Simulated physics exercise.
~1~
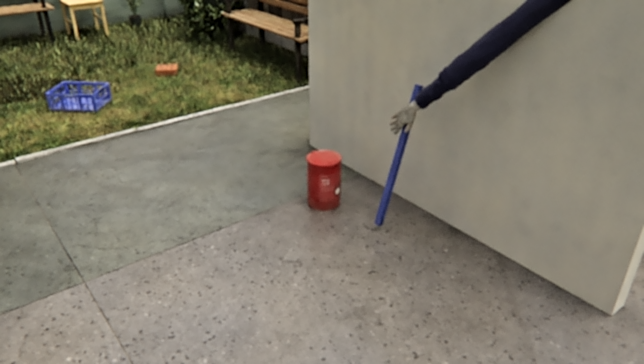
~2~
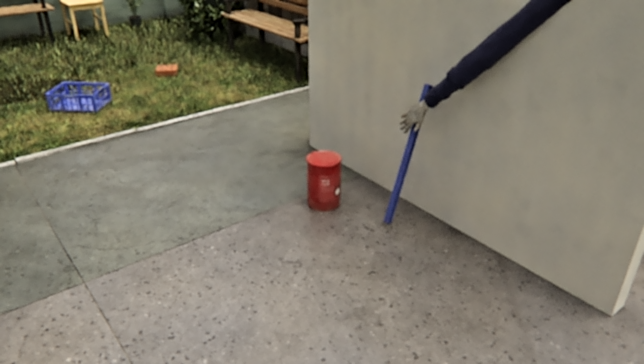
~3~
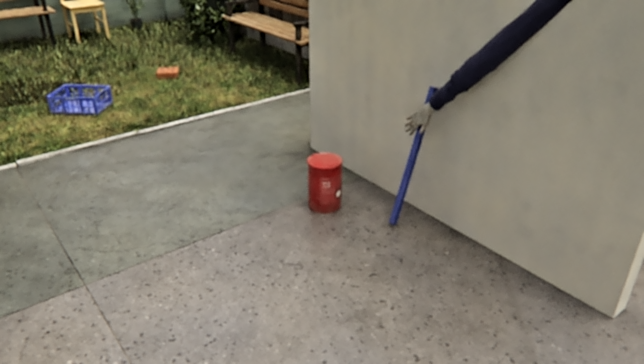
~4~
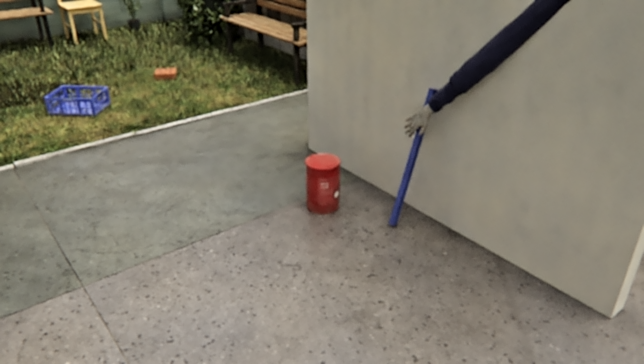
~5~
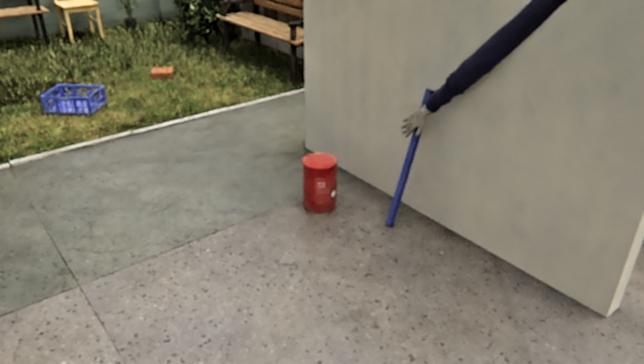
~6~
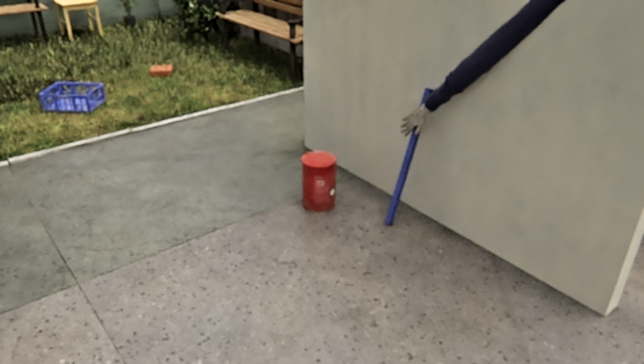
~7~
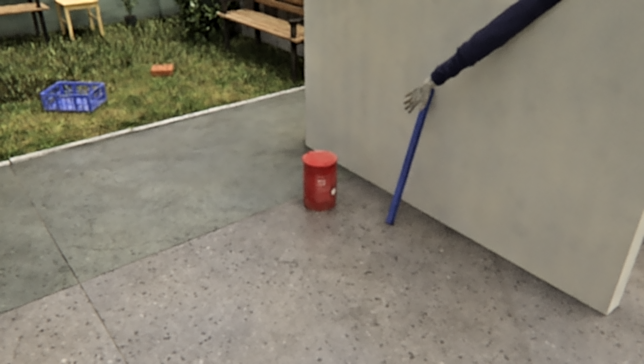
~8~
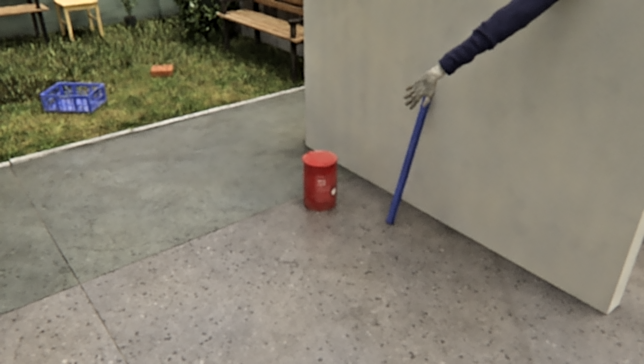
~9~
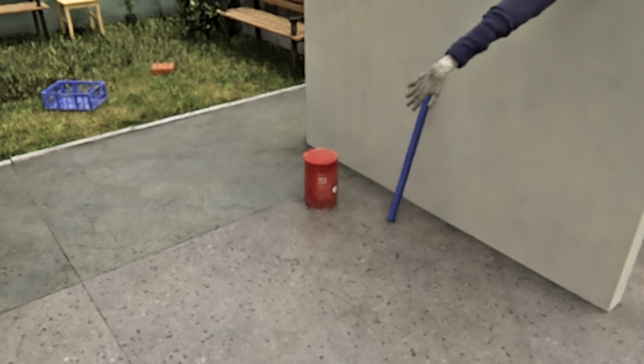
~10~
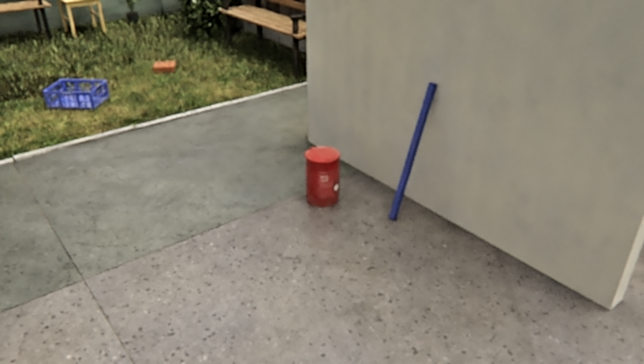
To begin with, a gloved hand at the end of a dark blue sleeve holds a long blue pole at a slant beside a pale wall, with a red pail standing on the paving to the left. The hand shifts the pole slightly to the right and leans it against the wall. It keeps hold for a while as the view sways a little. Then the fingers open, and the hand lifts off the top and draws back out of view. The pole stays leaning against the wall, and the red pail still stands in its place.
